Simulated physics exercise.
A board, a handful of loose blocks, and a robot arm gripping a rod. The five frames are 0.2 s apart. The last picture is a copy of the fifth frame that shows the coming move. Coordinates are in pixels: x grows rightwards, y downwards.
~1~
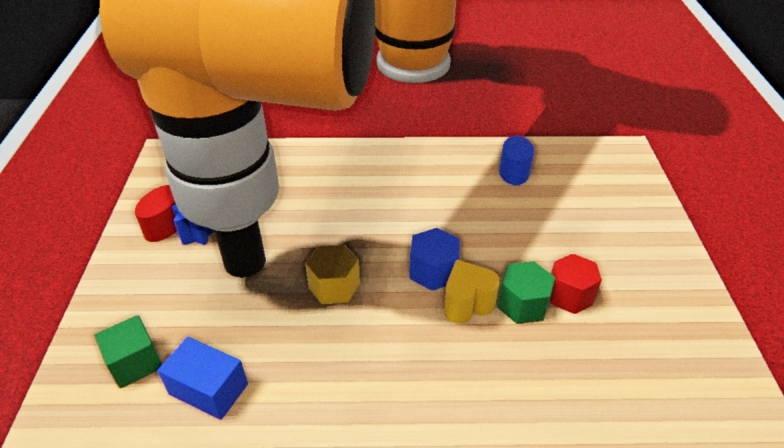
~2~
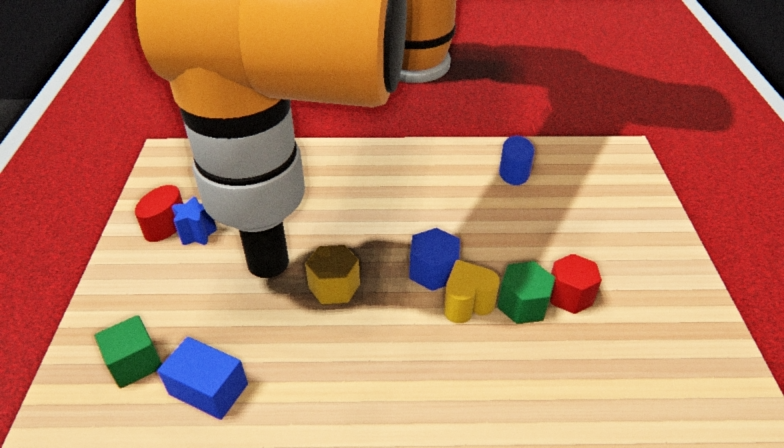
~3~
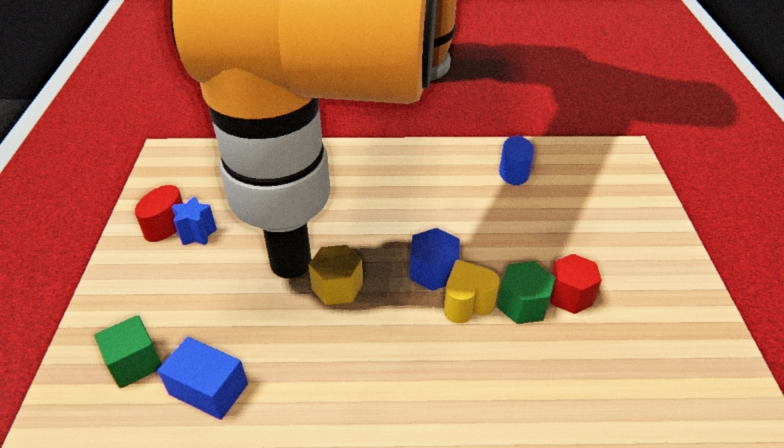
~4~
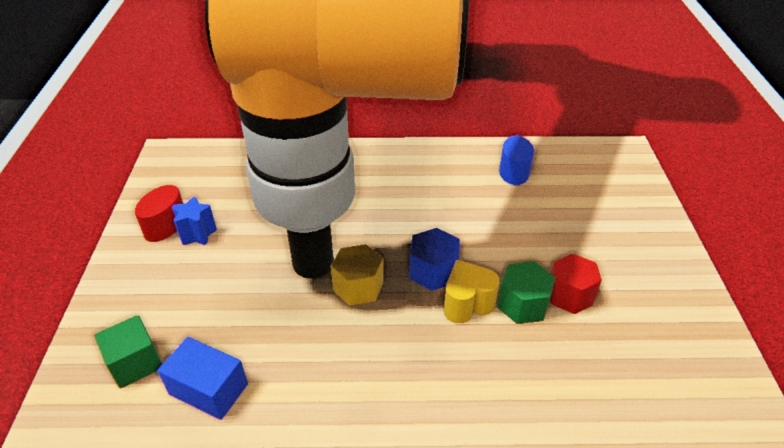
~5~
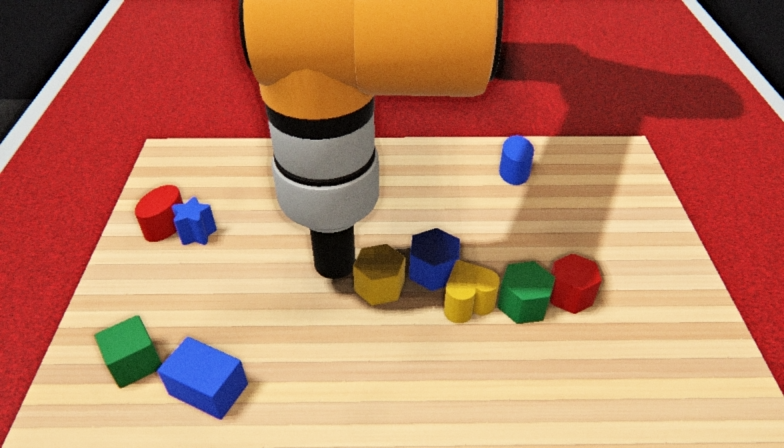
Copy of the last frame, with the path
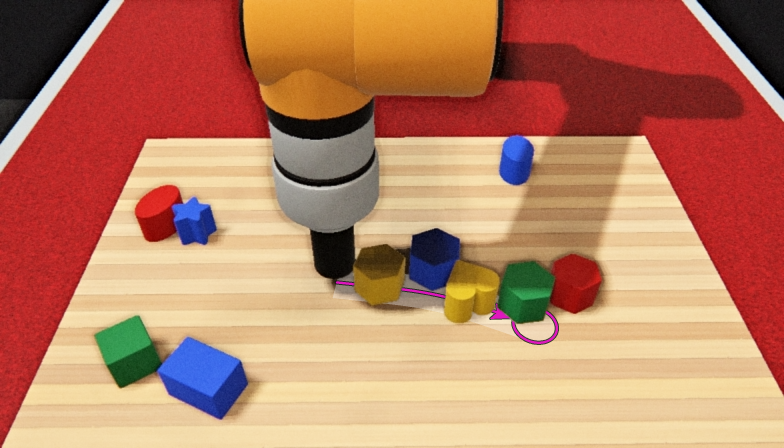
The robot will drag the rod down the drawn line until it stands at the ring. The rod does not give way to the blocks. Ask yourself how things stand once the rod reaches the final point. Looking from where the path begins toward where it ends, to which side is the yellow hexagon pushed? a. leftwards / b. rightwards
I'll go with b - rightwards.
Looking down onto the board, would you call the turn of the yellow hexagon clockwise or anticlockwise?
Clockwise from above.
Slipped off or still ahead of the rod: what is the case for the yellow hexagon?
Kept ahead.
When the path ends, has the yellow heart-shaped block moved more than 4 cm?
Yes - that is the case.
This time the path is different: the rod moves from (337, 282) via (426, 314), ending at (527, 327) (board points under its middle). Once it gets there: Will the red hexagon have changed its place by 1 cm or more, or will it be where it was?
Displaced, by a centimetre or more.
Drawn move, from (337, 282) over (435, 295) to (535, 325).
The first path, step by step. One third of the way, rod at (404, 271); yellow hexagon at (449, 272); blue hexagon at (468, 237), turned 50° anticlockwise; yellow heart-shaped block at (490, 289); green hexagon at (544, 283), turned 15° anticlockwise.
Two thirds of the way, rod at (472, 285); yellow hexagon at (519, 297), turned 40° clockwise; blue hexagon at (472, 238), turned 60° anticlockwise; yellow heart-shaped block at (549, 330), turned 35° clockwise; green hexagon at (568, 292), turned 80° anticlockwise.
At the end, rod at (540, 307); yellow hexagon at (585, 330), turned 65° clockwise; blue hexagon at (472, 238), turned 60° anticlockwise; yellow heart-shaped block at (597, 372), turned 65° clockwise; green hexagon at (618, 305), turned 120° anticlockwise.
